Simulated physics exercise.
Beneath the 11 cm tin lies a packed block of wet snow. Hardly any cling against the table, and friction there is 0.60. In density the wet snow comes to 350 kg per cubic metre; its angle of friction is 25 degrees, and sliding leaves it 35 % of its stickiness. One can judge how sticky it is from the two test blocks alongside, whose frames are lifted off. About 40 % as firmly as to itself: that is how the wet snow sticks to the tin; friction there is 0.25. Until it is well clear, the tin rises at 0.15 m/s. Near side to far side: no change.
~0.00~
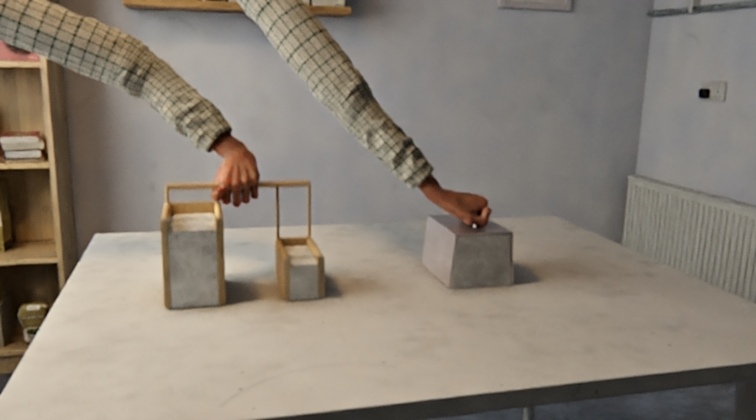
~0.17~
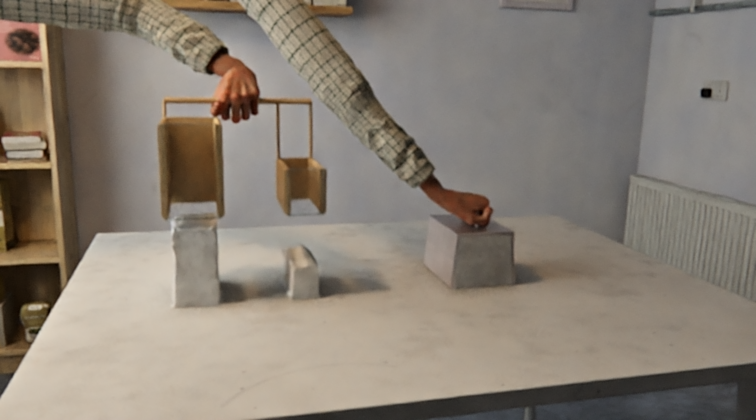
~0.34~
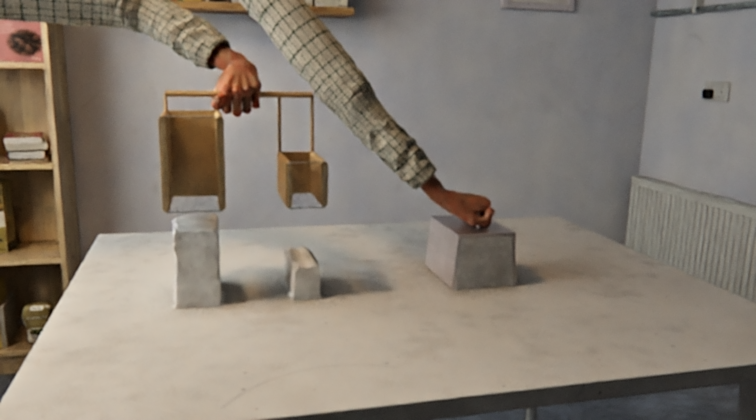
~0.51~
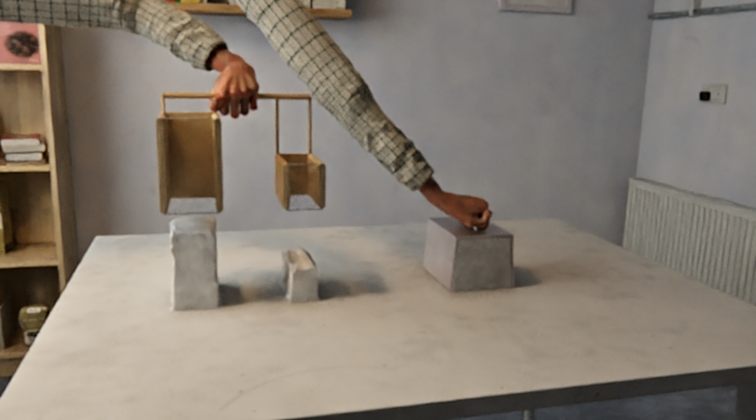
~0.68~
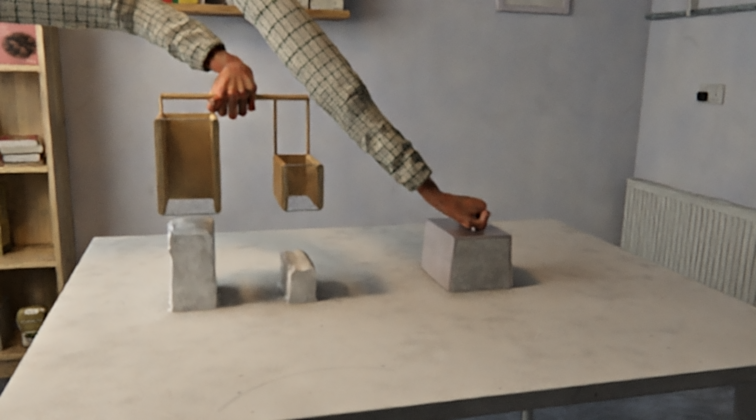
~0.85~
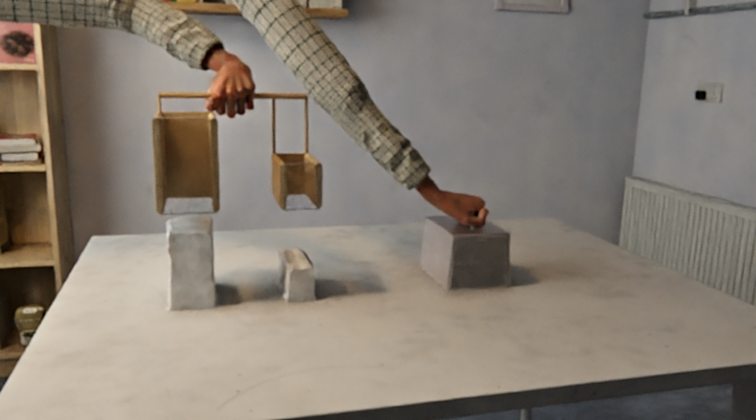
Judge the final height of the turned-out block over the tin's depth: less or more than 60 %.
Recorded value: Upward of 60 in a hundred.
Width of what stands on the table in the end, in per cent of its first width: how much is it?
I'd put it at some 90 %.
By 1.26 s, the tin is up by 6.1 cm.
By 1.75 s, the tin is up by 13 cm; what stands on the table is 98 % of the tin's depth.
By 2.24 s, the tin is up by 21 cm; what stands on the table is 98 % of the tin's depth.
By 2.72 s, the tin is up by 23 cm; what stands on the table is 98 % of the tin's depth.
By 2.82 s, at the end, the tin is up by 23 cm; what stands on the table is 98 % of the tin's depth.
